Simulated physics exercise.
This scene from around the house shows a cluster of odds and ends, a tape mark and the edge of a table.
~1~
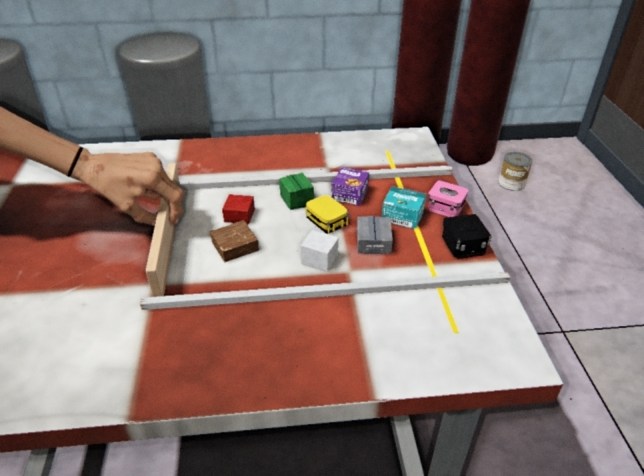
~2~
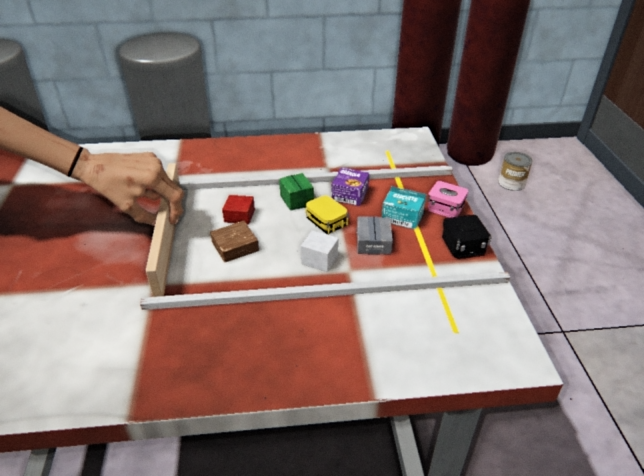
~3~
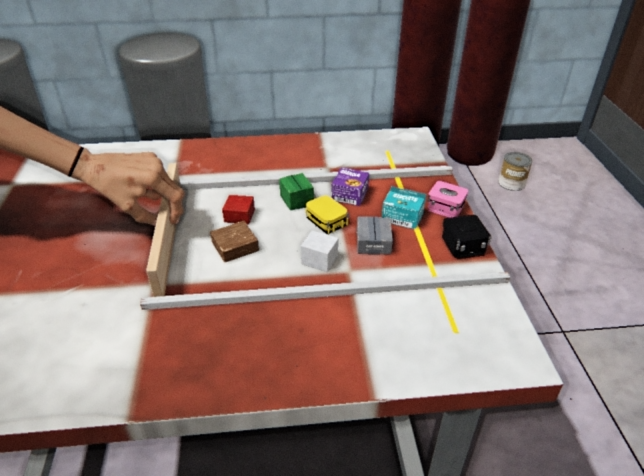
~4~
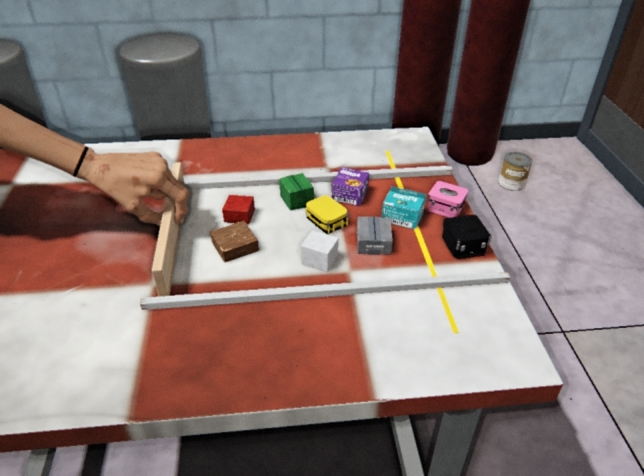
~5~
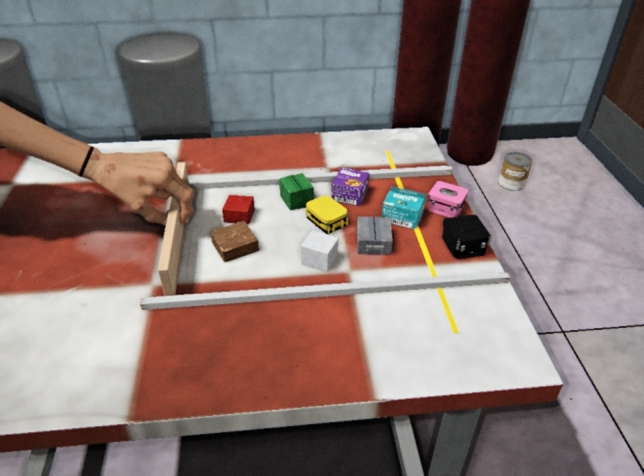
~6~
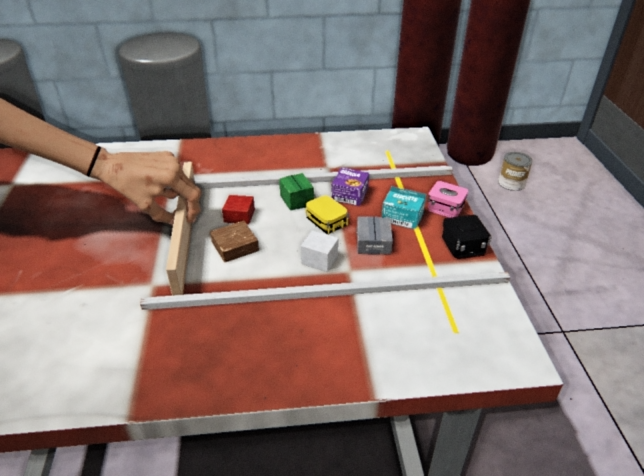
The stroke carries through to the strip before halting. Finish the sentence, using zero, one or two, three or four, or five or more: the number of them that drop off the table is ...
The number that drop off the table is three or four.
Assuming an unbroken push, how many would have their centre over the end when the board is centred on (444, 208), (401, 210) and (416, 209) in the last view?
Respectively 6, 3 and 3.
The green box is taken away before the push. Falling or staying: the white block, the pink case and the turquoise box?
White block: Still there; pink case: Over the edge; turquoise box: Over the edge.
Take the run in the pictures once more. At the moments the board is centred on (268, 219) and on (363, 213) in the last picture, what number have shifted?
The first count is 4, and then it's 9.
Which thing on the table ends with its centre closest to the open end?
The grey box.
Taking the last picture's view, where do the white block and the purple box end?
First (444, 254), then (443, 177).
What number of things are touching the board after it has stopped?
It ends up touching 4.
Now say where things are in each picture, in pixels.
Pink case (447, 200); black case (465, 236); turquoise box (404, 207); board (166, 225); tape (415, 224), in the first frame.
Black case (465, 237); board (166, 225), in the second frame.
Turquoise box (404, 208); purple box (350, 186), in the third frame.
Pink case (447, 200); brown block (235, 241), in the fourth frame.
Black case (465, 237); red block (239, 209), in the fifth frame.
Pink case (447, 200); black case (465, 237); turquoise box (404, 208); board (184, 224); tape (415, 224), in the sixth frame.
Soon after, none off yet; pink case at rest near (447, 200); black case at rest near (465, 237); turquoise box at rest near (404, 208).
In the end, the number that fall off is three or four; gone, turquoise box, black case and pink case.
